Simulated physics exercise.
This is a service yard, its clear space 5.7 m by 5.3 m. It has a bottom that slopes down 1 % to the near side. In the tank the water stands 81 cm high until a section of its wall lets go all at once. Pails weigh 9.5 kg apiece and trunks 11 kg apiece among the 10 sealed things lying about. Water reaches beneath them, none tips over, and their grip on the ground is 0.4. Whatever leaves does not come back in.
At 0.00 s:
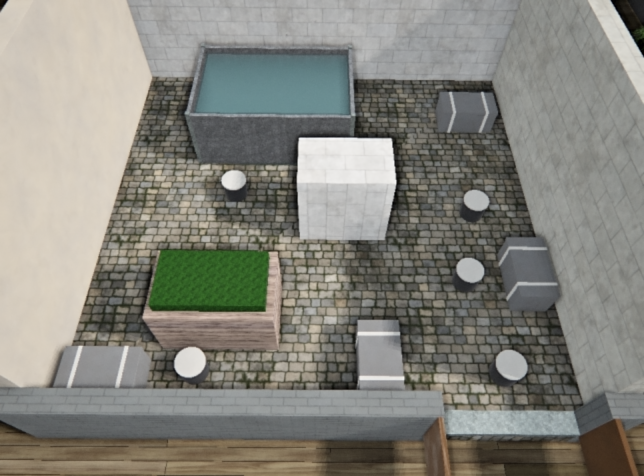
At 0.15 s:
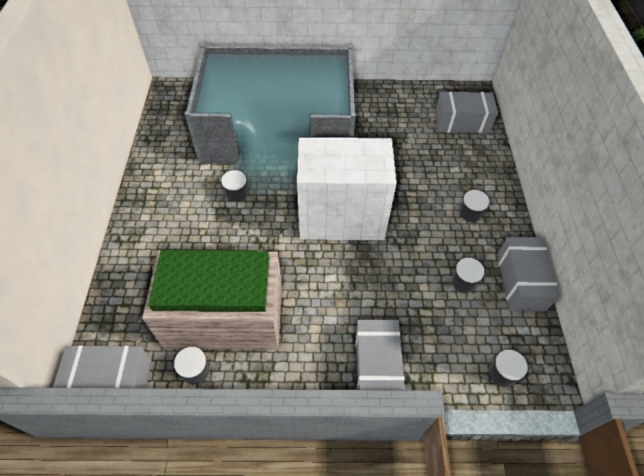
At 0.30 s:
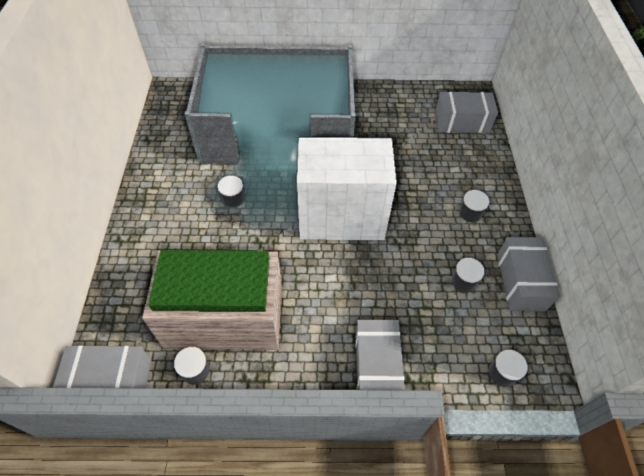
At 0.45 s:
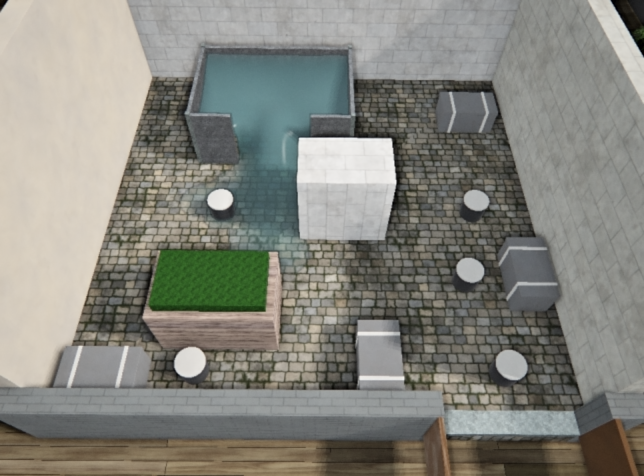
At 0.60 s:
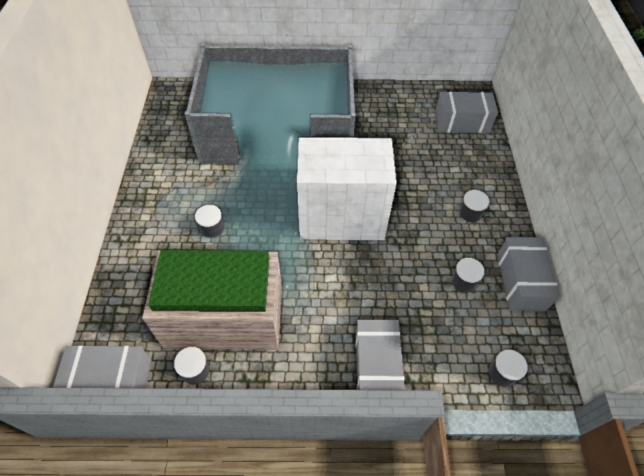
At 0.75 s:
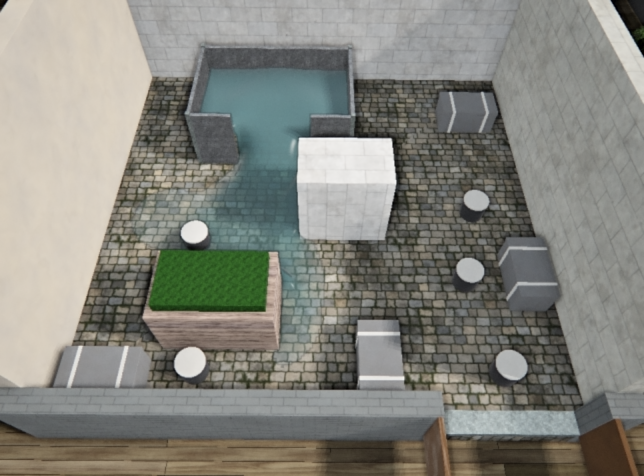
In a walled, cobbled service yard, the front of a raised grey tank opens and water spreads across the ground toward the near side, while one white-topped pail slides nearer and slightly left, toward the grass-topped block.
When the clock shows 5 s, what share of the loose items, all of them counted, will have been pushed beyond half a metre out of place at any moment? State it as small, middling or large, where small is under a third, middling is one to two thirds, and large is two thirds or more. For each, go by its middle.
Large.
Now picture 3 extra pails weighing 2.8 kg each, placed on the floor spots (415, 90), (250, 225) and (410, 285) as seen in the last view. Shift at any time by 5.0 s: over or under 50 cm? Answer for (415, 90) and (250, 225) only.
The first comes out within the limit, the second beyond the limit.
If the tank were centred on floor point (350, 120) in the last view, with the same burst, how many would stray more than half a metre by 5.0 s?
That gives 9 of them.
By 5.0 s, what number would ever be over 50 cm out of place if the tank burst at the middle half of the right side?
Result: 6.
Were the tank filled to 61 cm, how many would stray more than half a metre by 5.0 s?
In that case 6 of them.
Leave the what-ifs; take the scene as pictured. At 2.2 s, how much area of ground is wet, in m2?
21 m2.
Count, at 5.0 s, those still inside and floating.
At that instant the tally stands at 5.
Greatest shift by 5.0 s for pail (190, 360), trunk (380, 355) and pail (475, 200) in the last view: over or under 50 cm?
First exceeding it, second exceeding it, third falling below it.
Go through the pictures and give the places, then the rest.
A pail at (234, 179) rests on the ground; a pail is out of sight; 2.8 m2 under water; 0 of 10 have shifted, in the first frame.
A pail at (234, 179) rests on the ground; a pail is out of sight; water covers 3.5 m2; 0 of 10 have shifted, in the second frame.
A pail at (230, 185) rests on the ground, 10 cm from its start; a pail is out of sight; water covers 4.2 m2; 2 of 10 have shifted, in the third frame.
A pail at (220, 199) rests on the ground, 36 cm from its start; a pail is out of sight; 5.1 m2 under water; 2 of 10 have shifted, in the fourth frame.
A pail at (208, 215) rests on the ground, 65 cm from its start; a pail is out of sight; water covers 6.2 m2; 2 of 10 have shifted, in the fifth frame.
A pail at (194, 231) rests on the ground, 93 cm from its start; a pail is out of sight; 7.2 m2 under water; 2 of 10 have shifted, in the sixth frame.
After 1.1 s 2 of 10 are over 50 cm from their spots; 0 afloat.
After 2.2 s 3 of 10 are over 50 cm from their spots; 0 afloat.
After 3.5 s 7 of 10 are over 50 cm from their spots; 6 afloat.
After 5.0 s 7 of 10 are over 50 cm from their spots, and 7 have been at some point; 5 afloat.
